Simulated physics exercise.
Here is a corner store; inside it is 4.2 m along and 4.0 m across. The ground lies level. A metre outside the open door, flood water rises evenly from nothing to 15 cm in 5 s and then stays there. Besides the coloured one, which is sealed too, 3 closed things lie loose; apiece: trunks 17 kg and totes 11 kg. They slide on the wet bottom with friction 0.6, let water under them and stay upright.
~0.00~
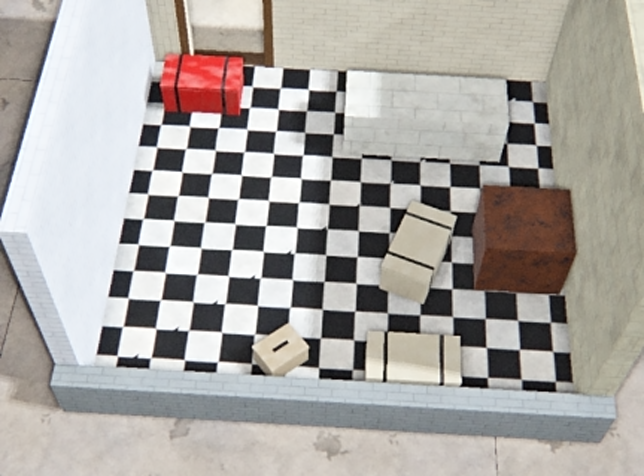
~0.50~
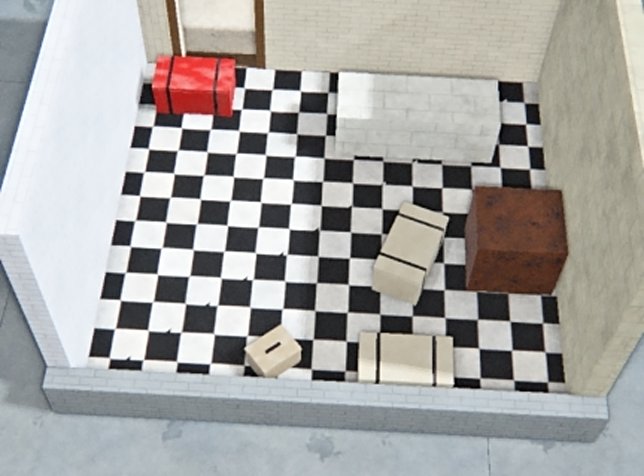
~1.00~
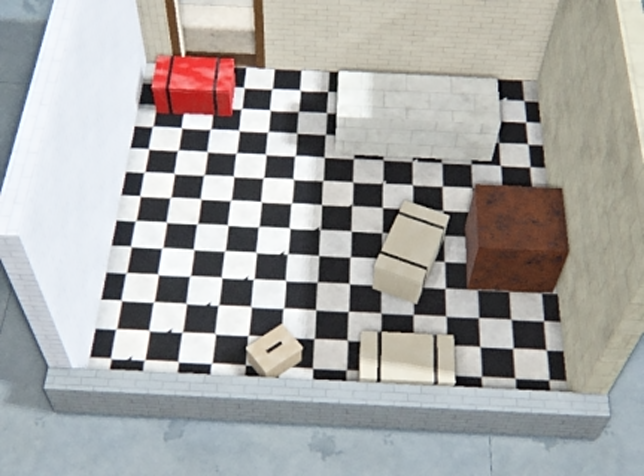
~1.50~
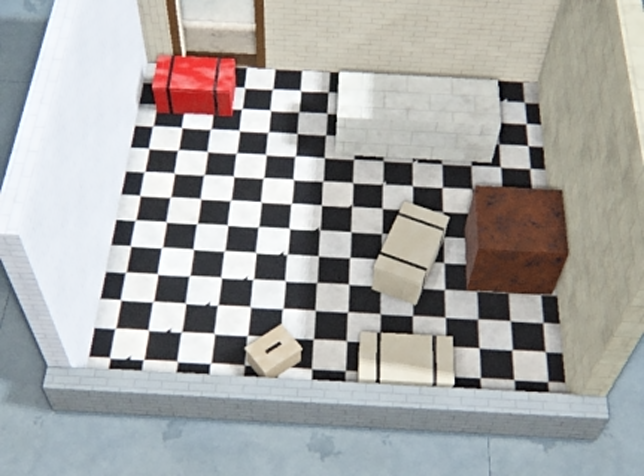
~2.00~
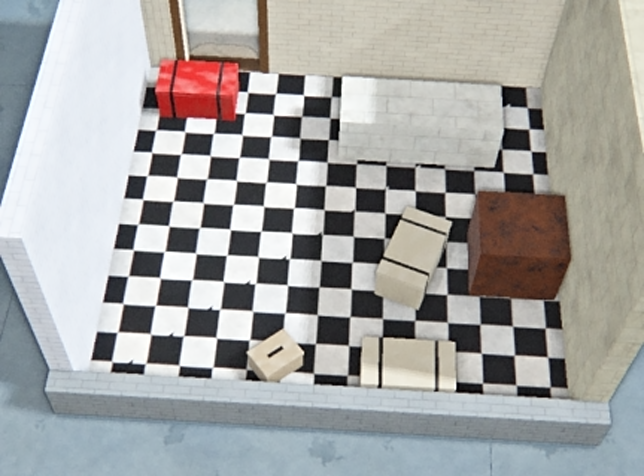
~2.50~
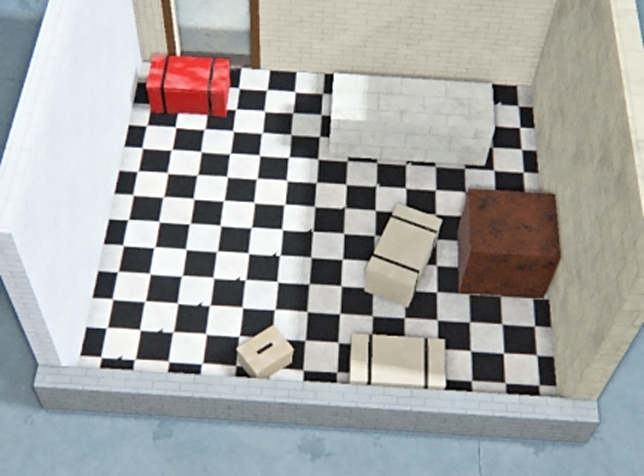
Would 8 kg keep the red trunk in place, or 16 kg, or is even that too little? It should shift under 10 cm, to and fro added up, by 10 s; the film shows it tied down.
Verdict: Neither load is enough.
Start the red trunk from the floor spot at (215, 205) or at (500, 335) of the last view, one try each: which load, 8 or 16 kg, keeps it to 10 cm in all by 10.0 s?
In turn: Neither holds; either load holds.
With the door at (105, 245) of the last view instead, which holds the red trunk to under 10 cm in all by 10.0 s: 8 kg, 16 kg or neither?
Then the smaller load will do.
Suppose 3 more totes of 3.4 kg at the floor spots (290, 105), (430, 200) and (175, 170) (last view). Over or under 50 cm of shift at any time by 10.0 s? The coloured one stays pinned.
In turn: Over, less, under.
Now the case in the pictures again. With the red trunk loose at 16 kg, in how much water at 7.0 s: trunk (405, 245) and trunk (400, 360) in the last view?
About 2 and 0 cm.
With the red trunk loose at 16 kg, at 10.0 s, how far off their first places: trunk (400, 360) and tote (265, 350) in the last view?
In turn: 0 cm, 0 cm.
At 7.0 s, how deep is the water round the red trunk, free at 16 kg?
About 4 cm.
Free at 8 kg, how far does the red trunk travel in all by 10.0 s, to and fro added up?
Some 350 cm in all.
After 3.5 s the red trunk would be 9 cm from its start with 8 kg and 0 cm from its start with 16 kg; 3 cm of water round it then.
After 4.5 s the red trunk would be 32 cm from its start with 8 kg and 19 cm from its start with 16 kg; 3 cm of water round it then.
After 7.0 s the red trunk would be 209 cm from its start with 8 kg and 156 cm from its start with 16 kg; 4 cm of water round it then.
After 10.0 s the red trunk would be 324 cm from its start with 8 kg and 267 cm from its start with 16 kg; 4 cm of water round it then.
